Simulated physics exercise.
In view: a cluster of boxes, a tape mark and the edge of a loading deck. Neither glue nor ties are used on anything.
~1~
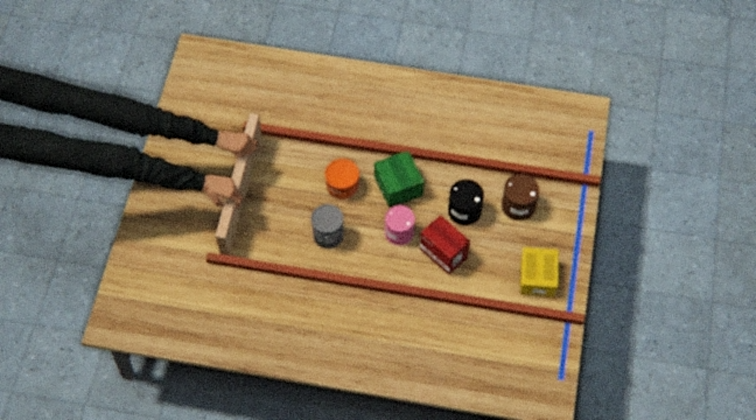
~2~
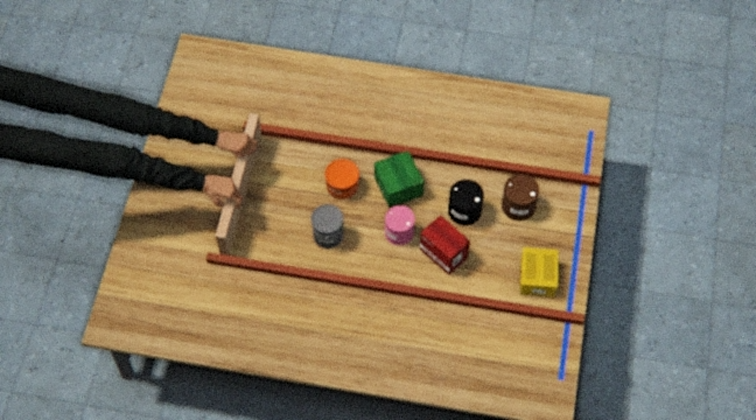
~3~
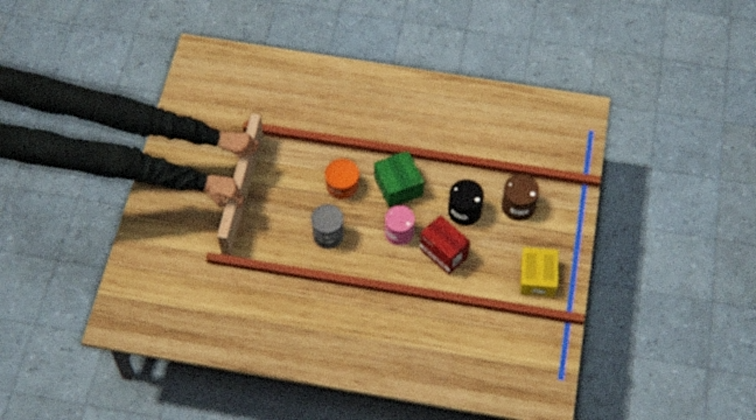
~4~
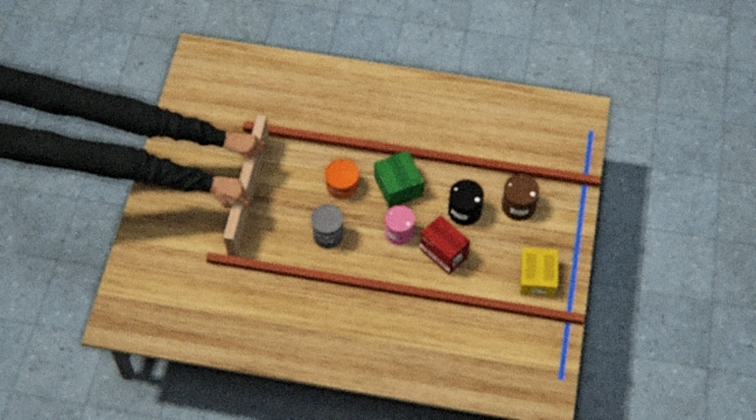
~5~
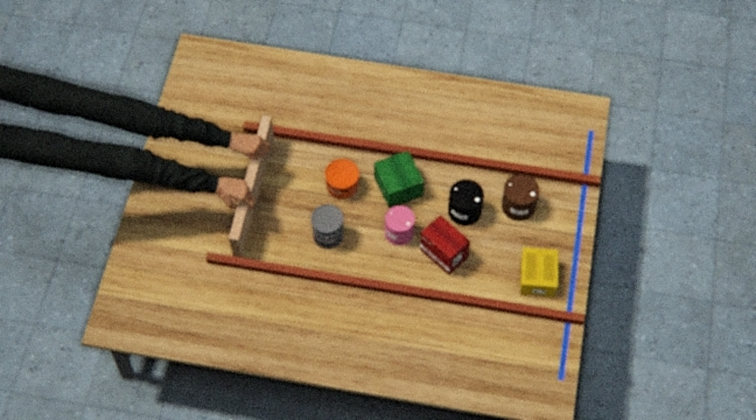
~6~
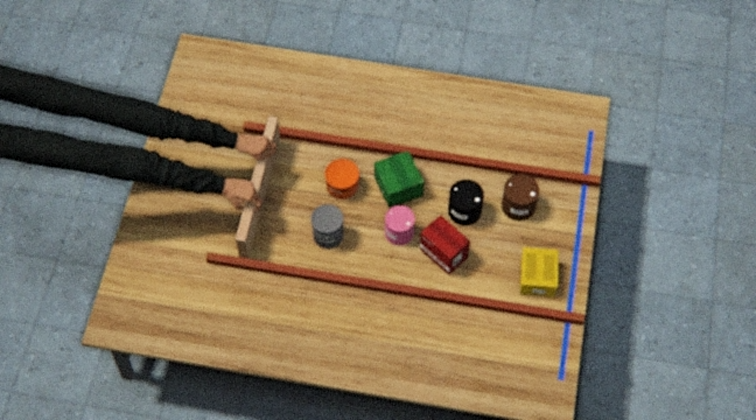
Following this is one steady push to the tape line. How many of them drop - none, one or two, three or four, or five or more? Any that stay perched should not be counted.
The count of those that drop is five or more.
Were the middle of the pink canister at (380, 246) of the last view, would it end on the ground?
It is safe.
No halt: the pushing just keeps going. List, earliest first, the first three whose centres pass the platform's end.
The yellow tote comes first, followed by the brown canister and then the black canister.
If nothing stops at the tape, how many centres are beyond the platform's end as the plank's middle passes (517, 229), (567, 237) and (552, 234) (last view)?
In that order 1, 5 and 4.
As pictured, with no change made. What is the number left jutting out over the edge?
The count would be 1.
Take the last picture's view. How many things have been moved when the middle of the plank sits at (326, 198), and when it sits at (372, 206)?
In order, the tallies are 2 and 4.
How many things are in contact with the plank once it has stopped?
1.
Soon after, none off yet; yellow tote at rest near (539, 273); brown canister at rest near (520, 198); black canister moving near (467, 204).
In the end, the number that fall off is five or more; gone, orange pail, green parcel, pink canister, red parcel, black canister, brown canister and yellow tote.
